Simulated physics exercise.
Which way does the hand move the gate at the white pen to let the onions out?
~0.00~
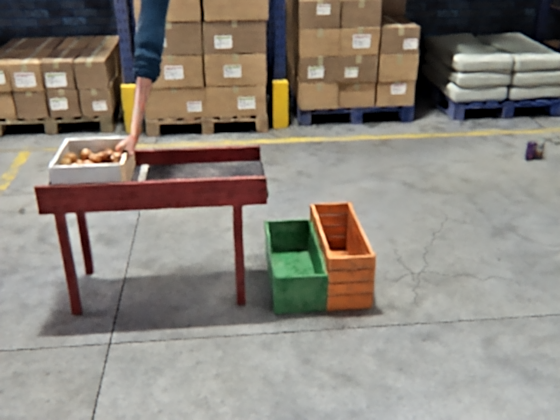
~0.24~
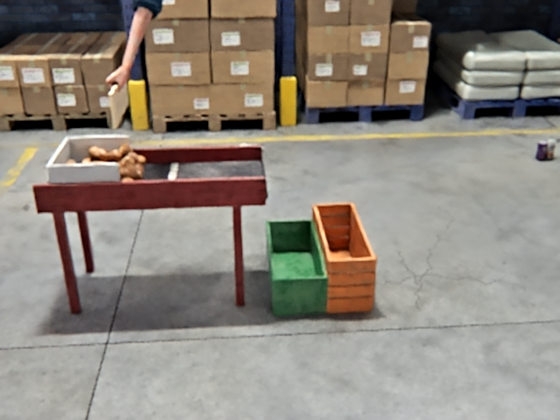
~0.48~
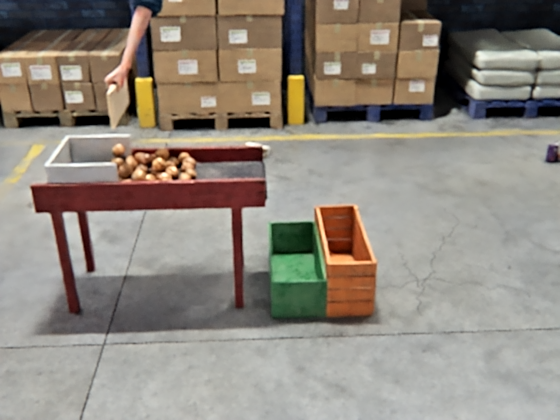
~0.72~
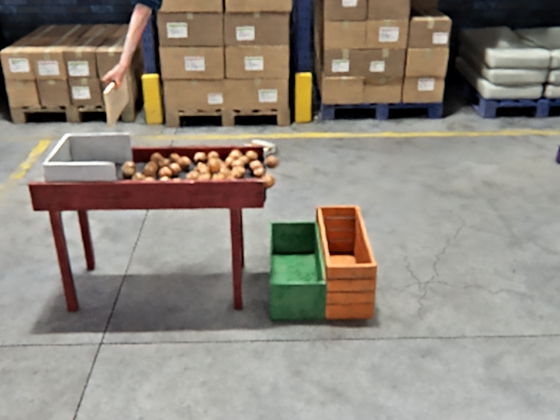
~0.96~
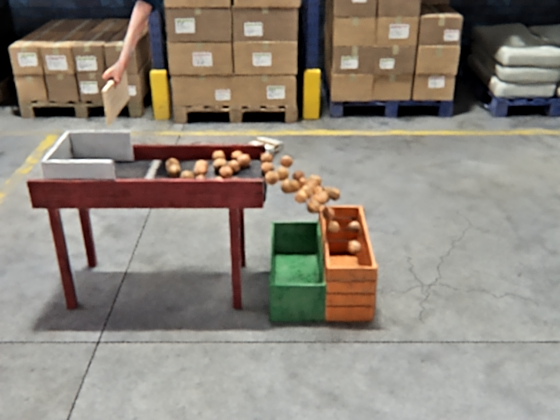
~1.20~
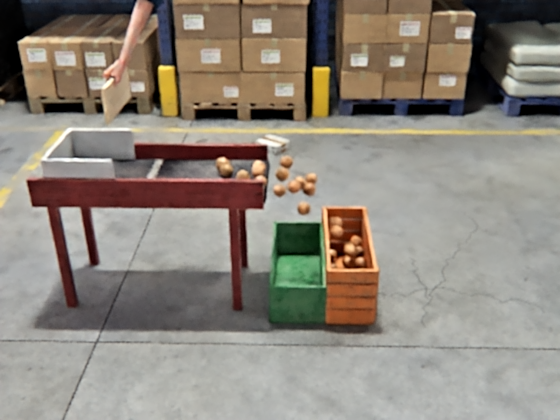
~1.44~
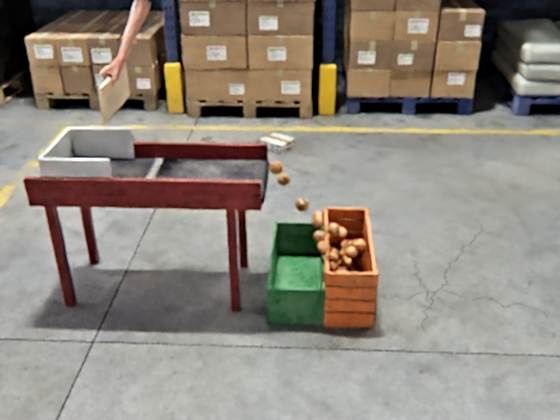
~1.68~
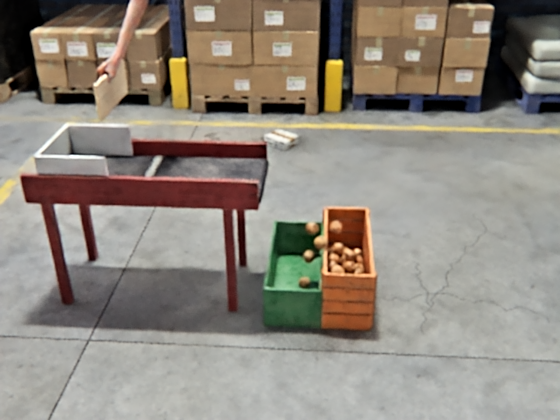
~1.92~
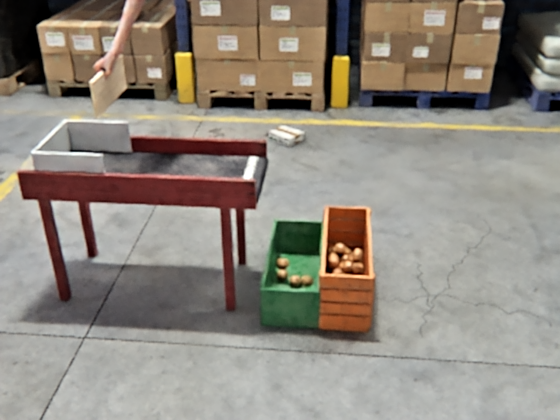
The hand moves the gate up, lifting it clear of the pen.
